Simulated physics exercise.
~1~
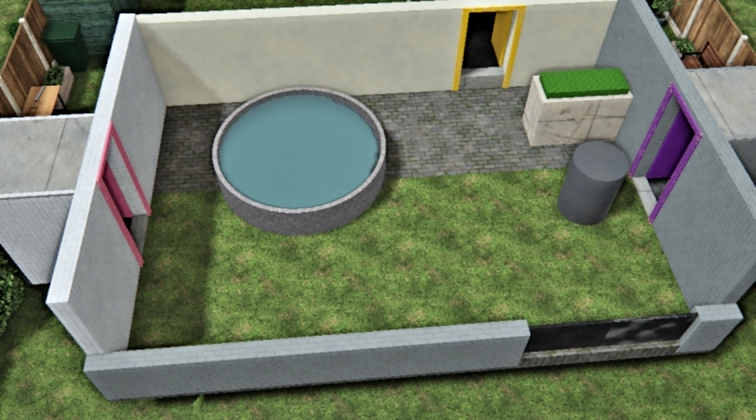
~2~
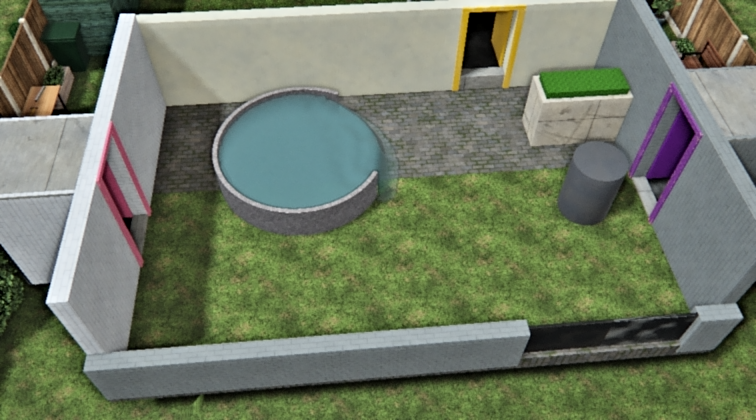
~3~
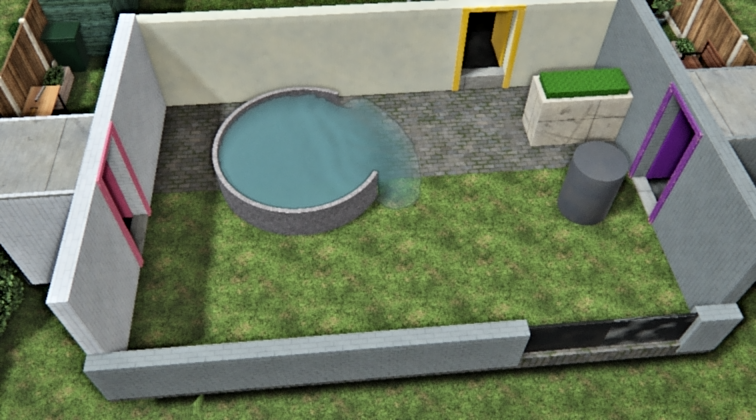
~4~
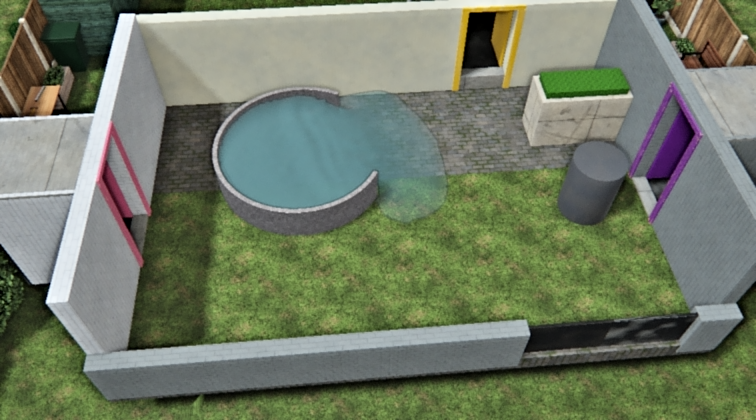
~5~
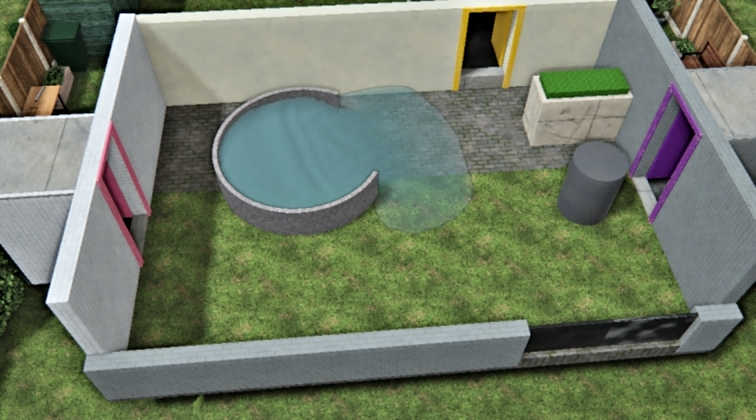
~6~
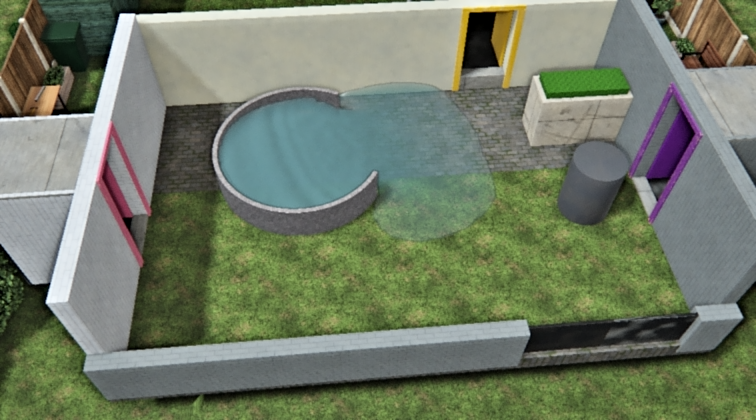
Water sits still in a round, stone-rimmed pool inside a walled garden terrace, then pours out through a gap that opens in the pool's right side. It spreads rightward in a widening, rounded, see-through sheet over the grey paving and grass, while the planter, grey cylinder and coloured doorways stay still.
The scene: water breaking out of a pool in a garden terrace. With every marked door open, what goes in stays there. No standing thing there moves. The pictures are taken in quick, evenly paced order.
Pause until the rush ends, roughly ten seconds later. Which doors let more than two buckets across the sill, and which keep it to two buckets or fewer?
The purple door lets more than two across. The yellow door keeps it to two or fewer. The pink door keeps it to two or fewer.
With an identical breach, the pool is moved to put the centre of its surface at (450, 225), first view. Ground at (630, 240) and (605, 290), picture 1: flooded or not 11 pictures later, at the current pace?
Note - point 1 drenched; point 2 drenched.
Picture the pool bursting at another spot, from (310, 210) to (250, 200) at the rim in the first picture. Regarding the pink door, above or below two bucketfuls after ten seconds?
In brief, the pink door exceeds the mark.
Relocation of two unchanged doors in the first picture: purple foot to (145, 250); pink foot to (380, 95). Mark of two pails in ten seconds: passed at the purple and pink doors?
One by one: Purple door takes less; pink door lets more in.
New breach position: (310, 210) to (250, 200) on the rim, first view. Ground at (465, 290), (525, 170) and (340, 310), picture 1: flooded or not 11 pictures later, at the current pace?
In the order given: Untouched, untouched and swamped.
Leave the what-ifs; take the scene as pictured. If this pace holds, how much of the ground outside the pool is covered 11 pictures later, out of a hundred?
Estimated share: About 40 %.
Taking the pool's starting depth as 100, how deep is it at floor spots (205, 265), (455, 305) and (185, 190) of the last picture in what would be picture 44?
In the order asked, some 0, 8 and 0 in a hundred.
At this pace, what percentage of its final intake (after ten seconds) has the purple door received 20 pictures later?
Approximately 15 per cent.
A moment on, water covers 30 % of the floor; the purple door not reached, the yellow door wet at the sill, nothing in, the pink door not reached.
Next, water covers 40 % of the floor; the purple door not reached, the yellow door wet at the sill, nothing in, the pink door not reached.
Then, water covers 50 % of the floor; the purple door under two buckets in, the yellow door wet at the sill, nothing in, the pink door not reached.
Later, water covers 65 % of the floor; the purple door over two buckets in, the yellow door under two buckets in, the pink door not reached.
In the end, water covers 95 % of the floor; the purple door far over two buckets in, the yellow door under two buckets in, the pink door wet at the sill, nothing in.
